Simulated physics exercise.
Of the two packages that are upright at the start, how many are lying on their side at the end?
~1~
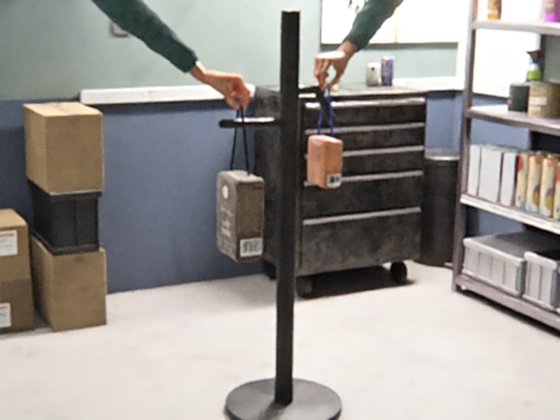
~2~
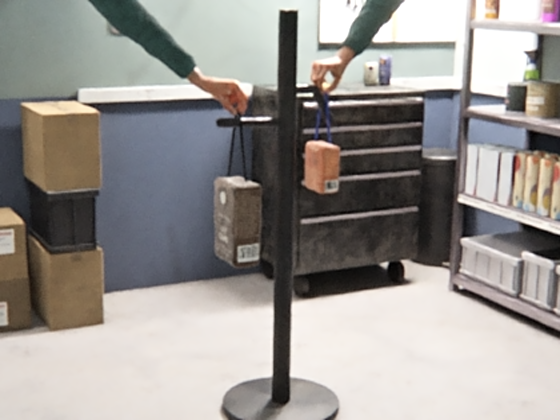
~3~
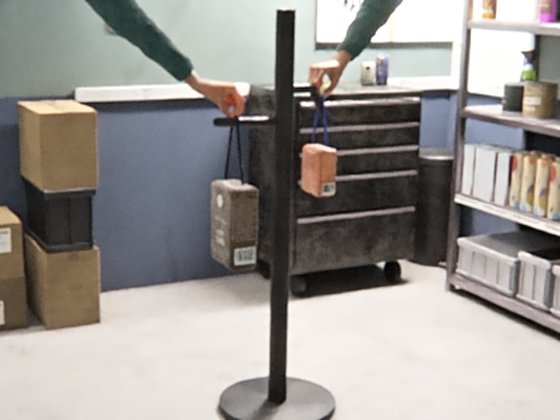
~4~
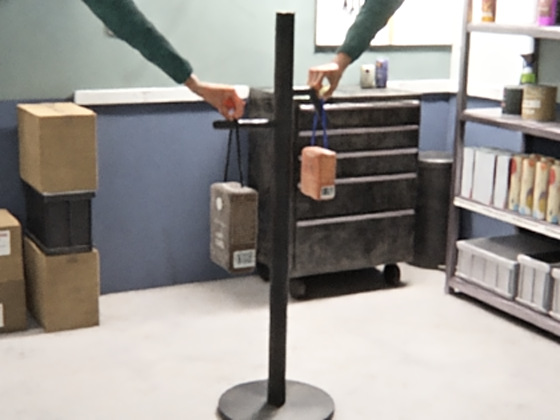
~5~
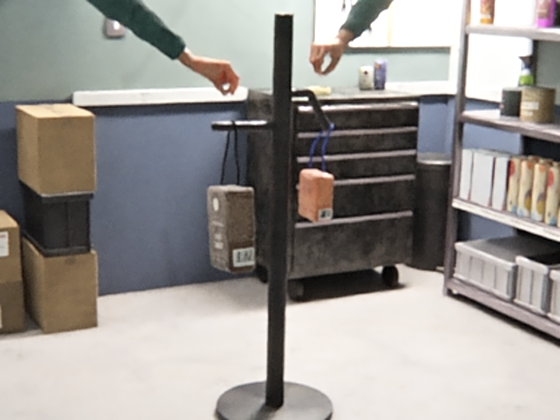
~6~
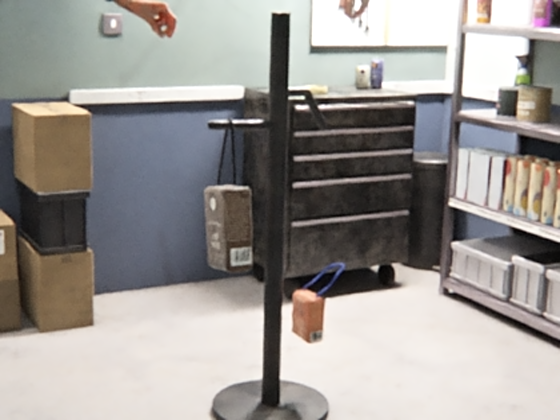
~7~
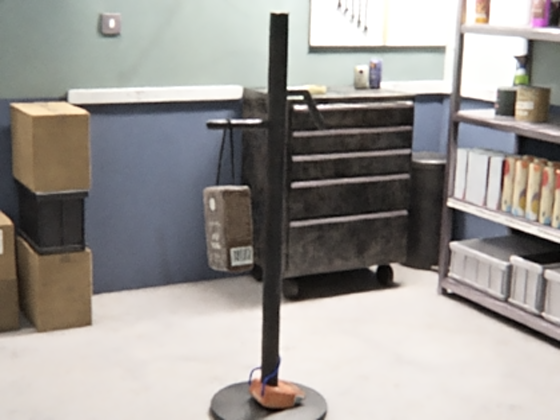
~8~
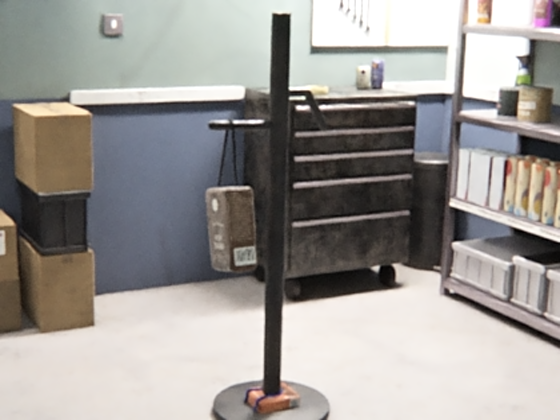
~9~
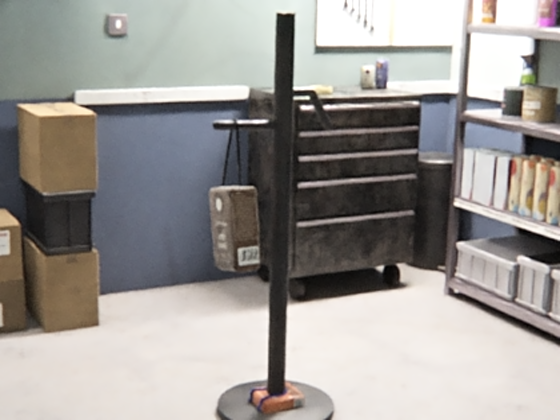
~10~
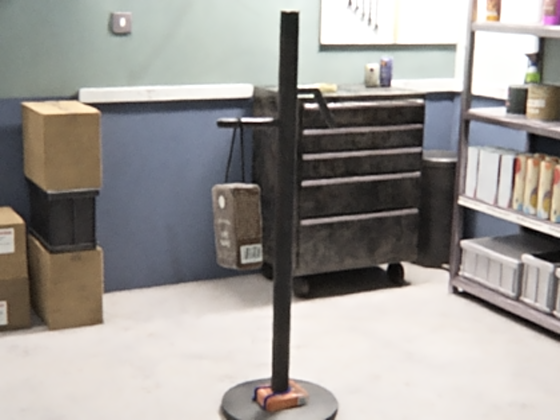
One of them is lying on its side at the end, the orange package at the foot of the stand.
